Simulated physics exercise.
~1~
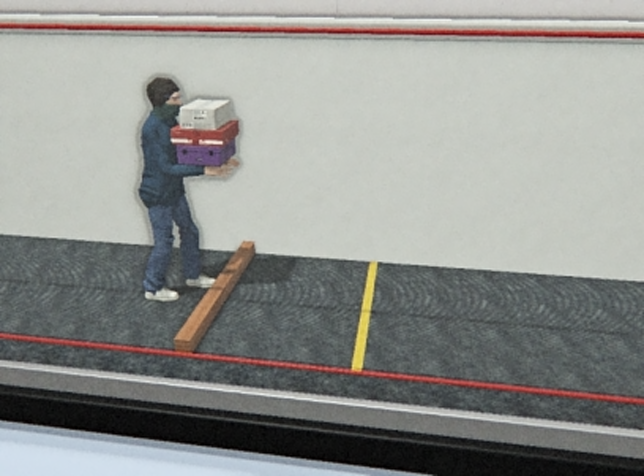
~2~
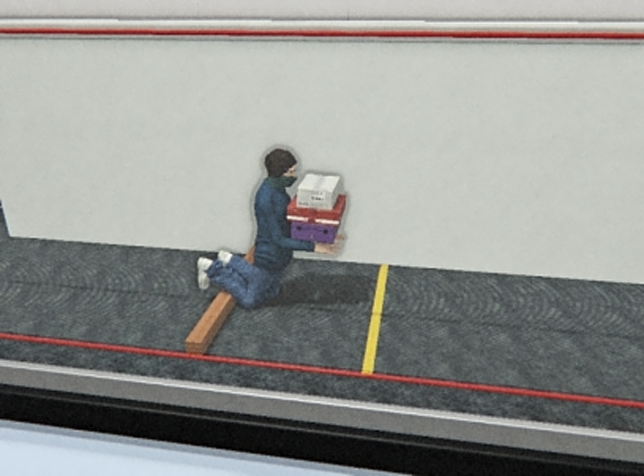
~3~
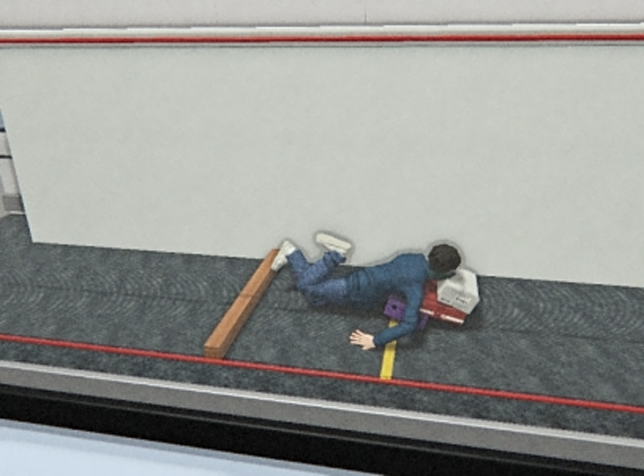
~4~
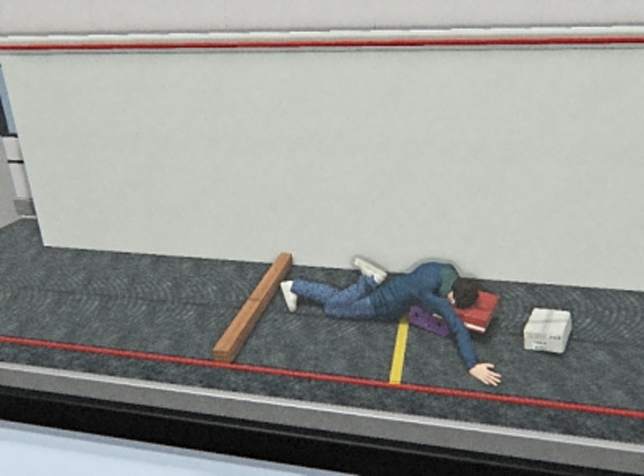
Masked figure carrying stacked boxes toppling forward over a wooden beam and landing face down, the boxes spilling past a yellow line.
